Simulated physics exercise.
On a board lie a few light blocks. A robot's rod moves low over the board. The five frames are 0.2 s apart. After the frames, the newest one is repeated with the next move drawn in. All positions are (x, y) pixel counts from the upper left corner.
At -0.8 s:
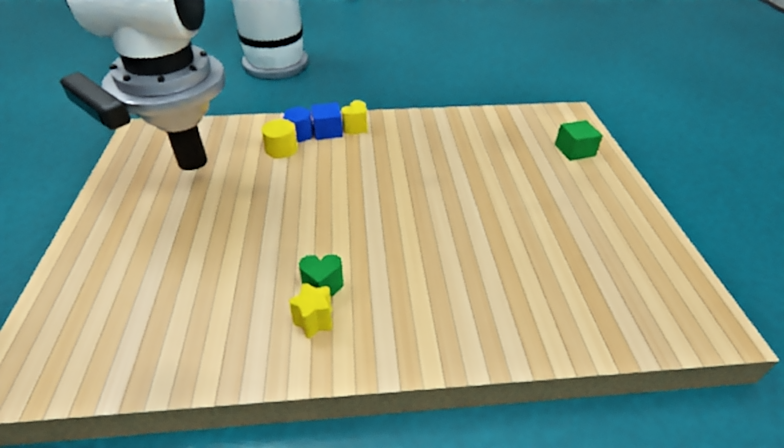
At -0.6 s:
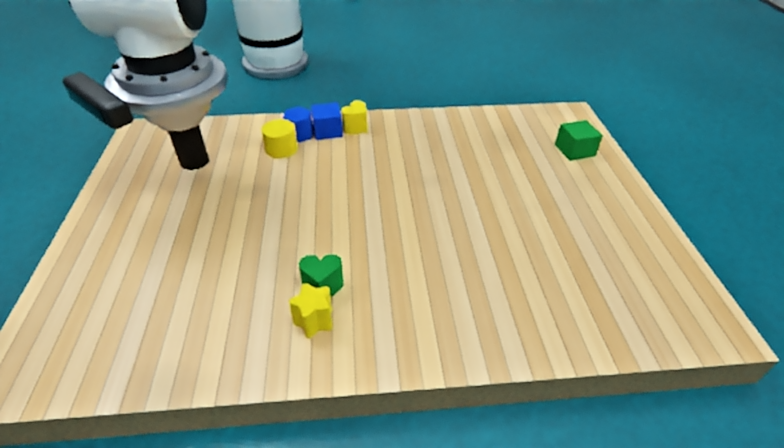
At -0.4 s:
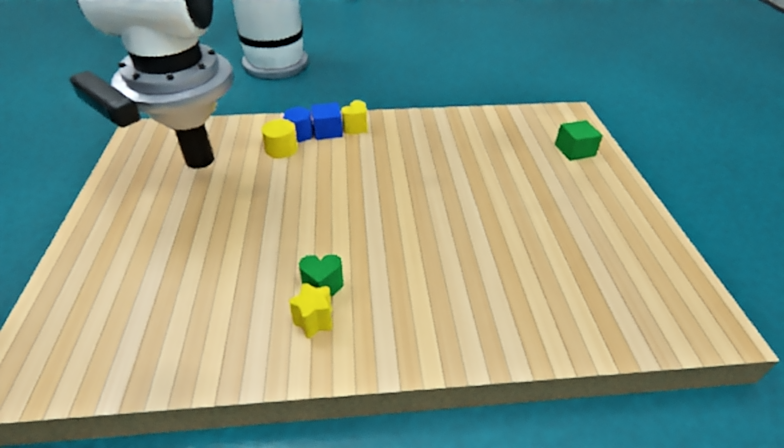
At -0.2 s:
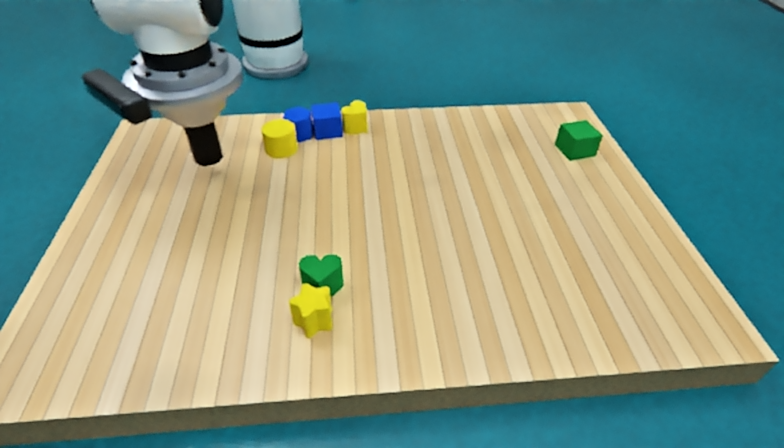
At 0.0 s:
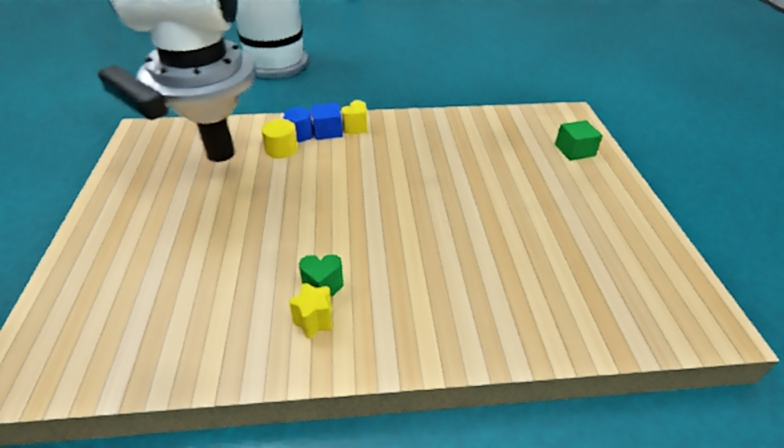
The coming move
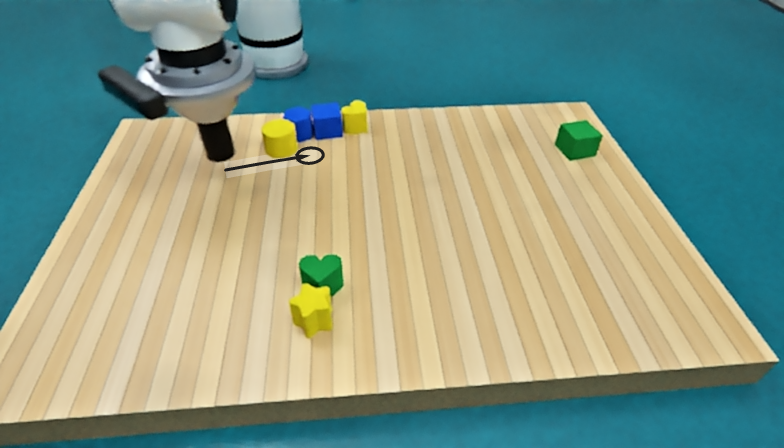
Robot arm moving its black rod slightly right over a wooden board toward a yellow cylinder, while the coloured blocks stay still.
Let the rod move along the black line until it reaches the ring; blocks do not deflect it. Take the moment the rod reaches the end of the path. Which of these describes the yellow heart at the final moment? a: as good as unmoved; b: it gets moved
That would be a.
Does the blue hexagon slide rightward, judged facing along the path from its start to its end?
I expect not.
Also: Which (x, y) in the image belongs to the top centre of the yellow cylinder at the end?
The yellow cylinder ends near (298, 119).
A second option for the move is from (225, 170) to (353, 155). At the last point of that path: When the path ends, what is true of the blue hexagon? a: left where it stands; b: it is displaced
My answer is option b.
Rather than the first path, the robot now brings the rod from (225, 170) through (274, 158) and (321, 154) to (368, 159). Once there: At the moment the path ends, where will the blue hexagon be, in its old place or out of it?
By the end it has moved.
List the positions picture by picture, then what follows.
The first frame shows rod's lower end (193, 163); yellow cylinder (278, 128); blue hexagon (297, 114); blue four-sided block (326, 111); yellow heart (356, 108).
The second frame shows rod (195, 162); blocks still.
The third frame shows rod (200, 161); blocks still.
The fourth frame shows rod (209, 158); blocks still.
The fifth frame shows rod (221, 155); yellow cylinder (278, 128); blue hexagon (297, 114); blue four-sided block (326, 111); yellow heart (356, 108).
Drawn move, from (225, 170) directly to (310, 156).
The first path, step by step. One third of the way, rod (252, 149); nothing pushed yet.
Two thirds of the way, rod (280, 145); yellow cylinder (291, 122); blue hexagon (301, 107); blue four-sided block (328, 110).
At the end, rod (308, 140); yellow cylinder (298, 119); blue hexagon (302, 103); blue four-sided block (329, 108), turned 15° clockwise; yellow heart still.
